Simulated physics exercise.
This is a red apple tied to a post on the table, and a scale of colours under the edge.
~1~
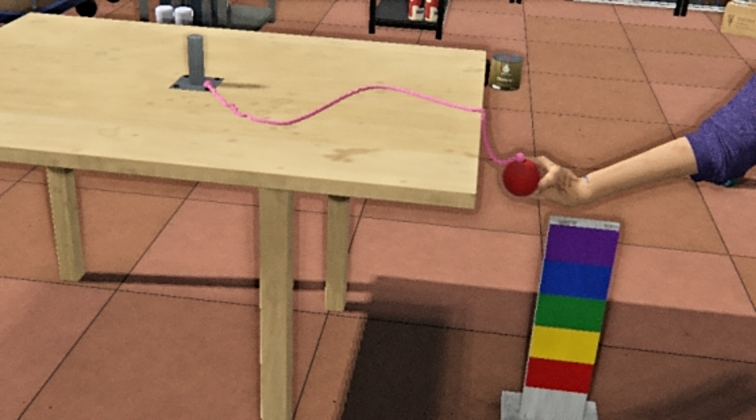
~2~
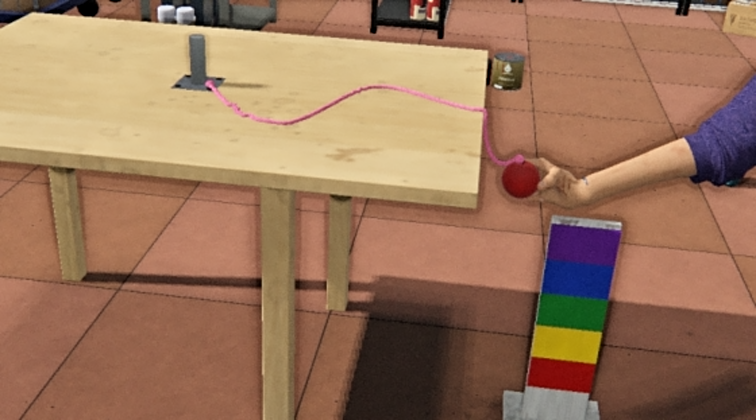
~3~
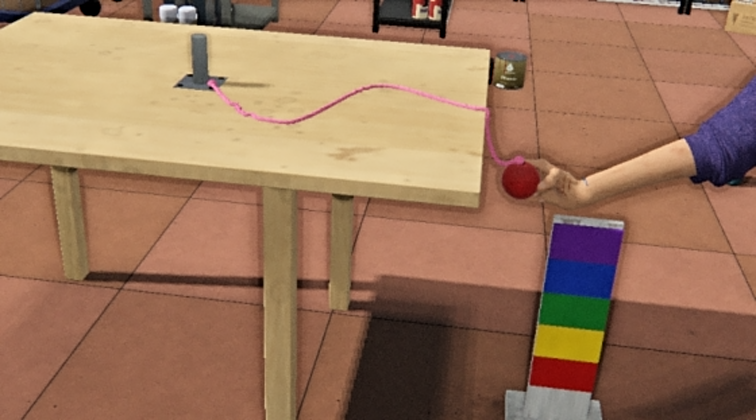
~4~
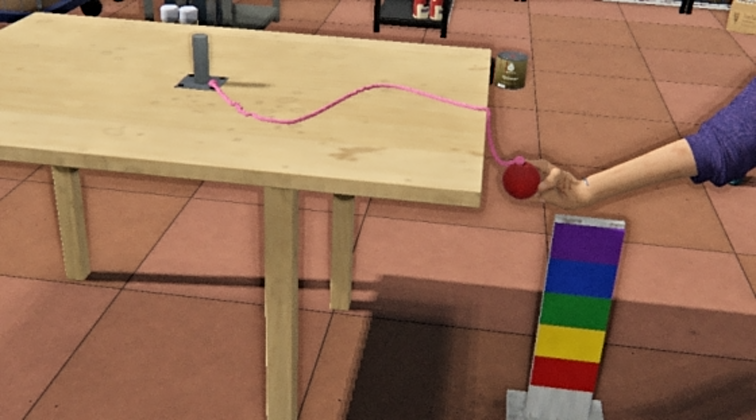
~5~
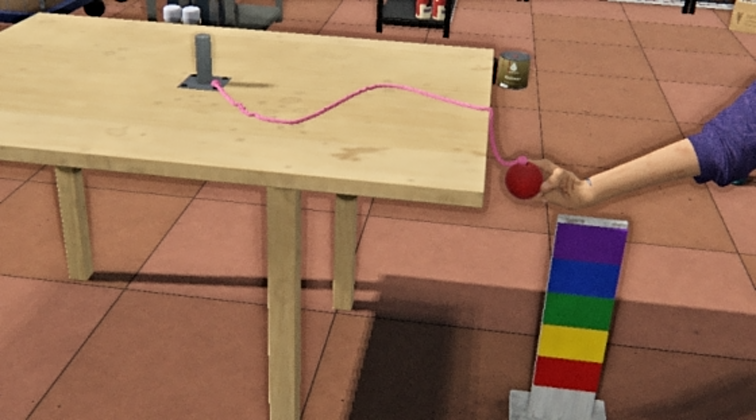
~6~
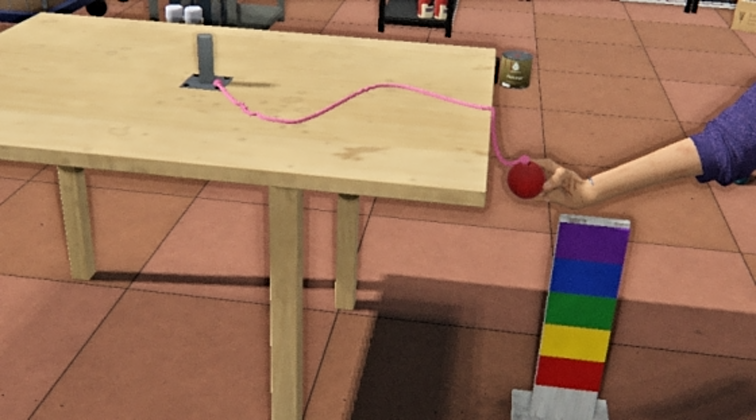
In a room with reddish floor tiles, a pale wooden table is seen from slightly above. A pink cord runs in loose curves from a grey post across the tabletop and over the right edge to a round red object held by a hand in a purple sleeve, above an upright strip banded purple, blue, green, yellow and red. The hand keeps its hold and nothing moves noticeably, apart from a very slight drift of the whole view.
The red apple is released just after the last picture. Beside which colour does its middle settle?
Its centre hangs level with the yellow band.
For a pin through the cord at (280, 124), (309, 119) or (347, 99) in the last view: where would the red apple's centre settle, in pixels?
About (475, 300), (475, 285) and (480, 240).
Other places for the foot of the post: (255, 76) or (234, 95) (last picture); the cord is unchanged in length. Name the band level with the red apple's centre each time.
It would be red; red.
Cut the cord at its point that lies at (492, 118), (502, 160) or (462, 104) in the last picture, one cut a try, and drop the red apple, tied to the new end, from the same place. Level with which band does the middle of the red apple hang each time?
Taking them in turn: Blue; green; purple.
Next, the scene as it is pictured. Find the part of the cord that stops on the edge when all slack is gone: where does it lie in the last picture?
The one at (373, 88).
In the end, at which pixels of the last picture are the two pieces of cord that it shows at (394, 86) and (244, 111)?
The first at (489, 150), the second at (302, 94).
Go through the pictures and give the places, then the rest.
Red apple (521, 177); purple (582, 247); blue (576, 281); green (570, 314); yellow (564, 346); red (559, 376), in the first picture.
Red apple (521, 179); cord through (223, 99) (269, 122) (332, 104) (392, 88) (464, 108), in the second picture.
Red apple (521, 180), in the third picture.
Red apple (521, 180); cord through (226, 98) (273, 121) (335, 103) (395, 87) (467, 107), in the fourth picture.
Red apple (524, 180), in the fifth picture.
Red apple (526, 179); cord through (231, 98) (277, 121) (340, 103) (400, 87) (472, 106), in the sixth picture.
Early on, apple near (476, 311); level with green.
Midway, apple near (466, 335); level with yellow.
Finally, apple near (468, 334); level with yellow. Its middle rests at the yellow band.
